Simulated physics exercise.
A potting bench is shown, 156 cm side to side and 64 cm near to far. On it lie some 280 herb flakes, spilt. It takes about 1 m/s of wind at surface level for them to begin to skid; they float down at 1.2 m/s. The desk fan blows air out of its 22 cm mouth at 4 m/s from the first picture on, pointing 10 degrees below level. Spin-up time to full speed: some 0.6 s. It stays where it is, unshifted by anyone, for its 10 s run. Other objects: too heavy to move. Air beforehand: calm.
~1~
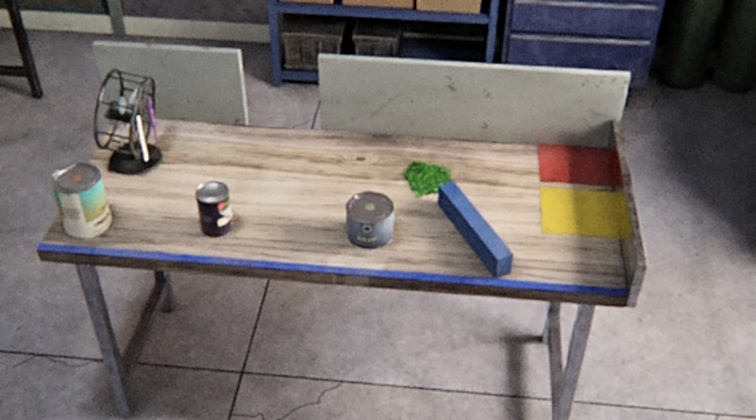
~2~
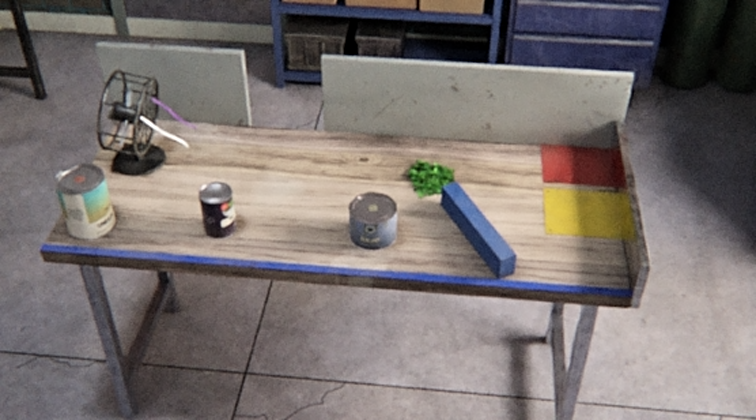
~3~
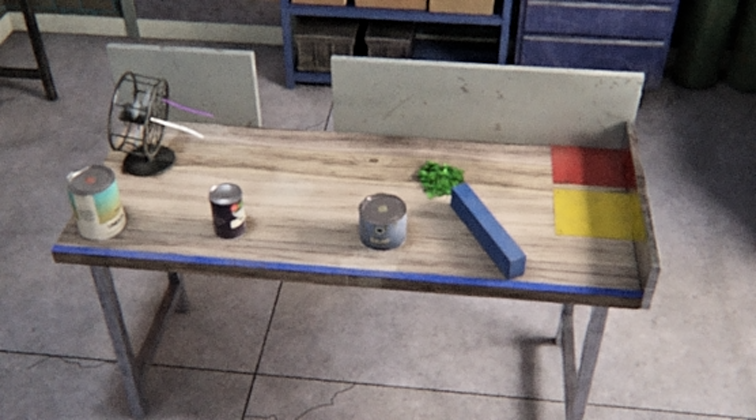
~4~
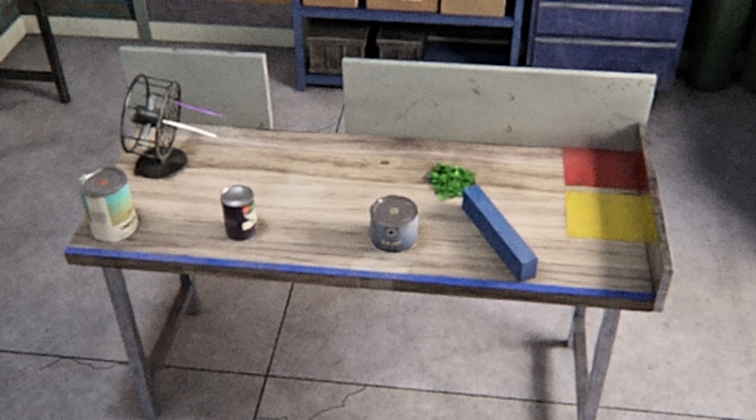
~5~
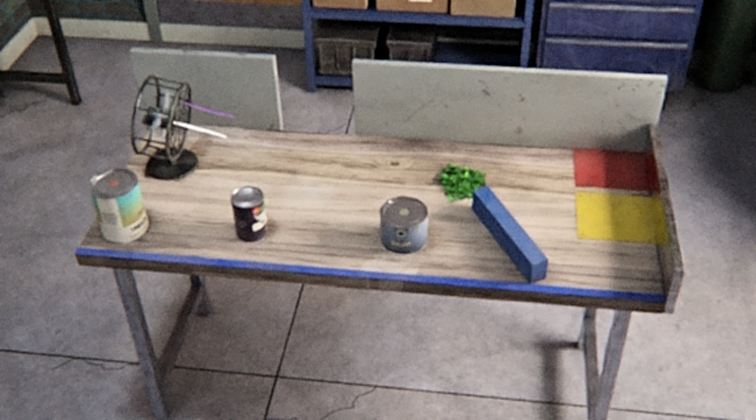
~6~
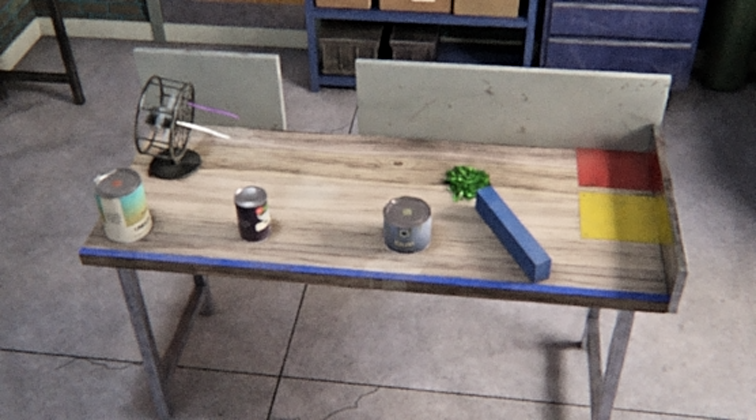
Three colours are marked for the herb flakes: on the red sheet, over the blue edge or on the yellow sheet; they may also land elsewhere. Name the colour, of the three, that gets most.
It is blue that takes the most.
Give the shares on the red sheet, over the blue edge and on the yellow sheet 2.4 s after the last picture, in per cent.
About 15 % red, 80 % blue, 1 % yellow.
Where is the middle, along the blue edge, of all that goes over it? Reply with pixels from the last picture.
The middle crossing sits close to (584, 295) in the last picture.
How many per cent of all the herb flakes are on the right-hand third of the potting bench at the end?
Around 15 per cent.
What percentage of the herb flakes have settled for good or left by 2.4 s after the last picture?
It comes to some 80 per cent.
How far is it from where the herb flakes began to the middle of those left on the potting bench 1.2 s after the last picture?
I'd say close to 55 cm.
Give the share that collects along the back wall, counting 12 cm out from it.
Around 10 in a hundred.
Then, 1.2 s after the last picture, 31 % are on the move or not yet settled, 18 % are on the red sheet, 69 % over the blue edge and 5 % on the yellow sheet; the middle of those still in play is near (652, 188).
Then, 2.4 s after the last picture, 16 % are on the move or not yet settled, 15 % are on the red sheet, 79 % over the blue edge and 1 % on the yellow sheet; the middle of those still in play is near (651, 180).
Then, 4.7 s after the last picture, 12 % are on the move or not yet settled, 14 % are on the red sheet, 81 % over the blue edge and 1 % on the yellow sheet; the middle of those still in play is near (648, 177).
Then, 9.2 s after the last picture, at the end, 13 % are on the red sheet, 86 % over the blue edge and 0 % on the yellow sheet.
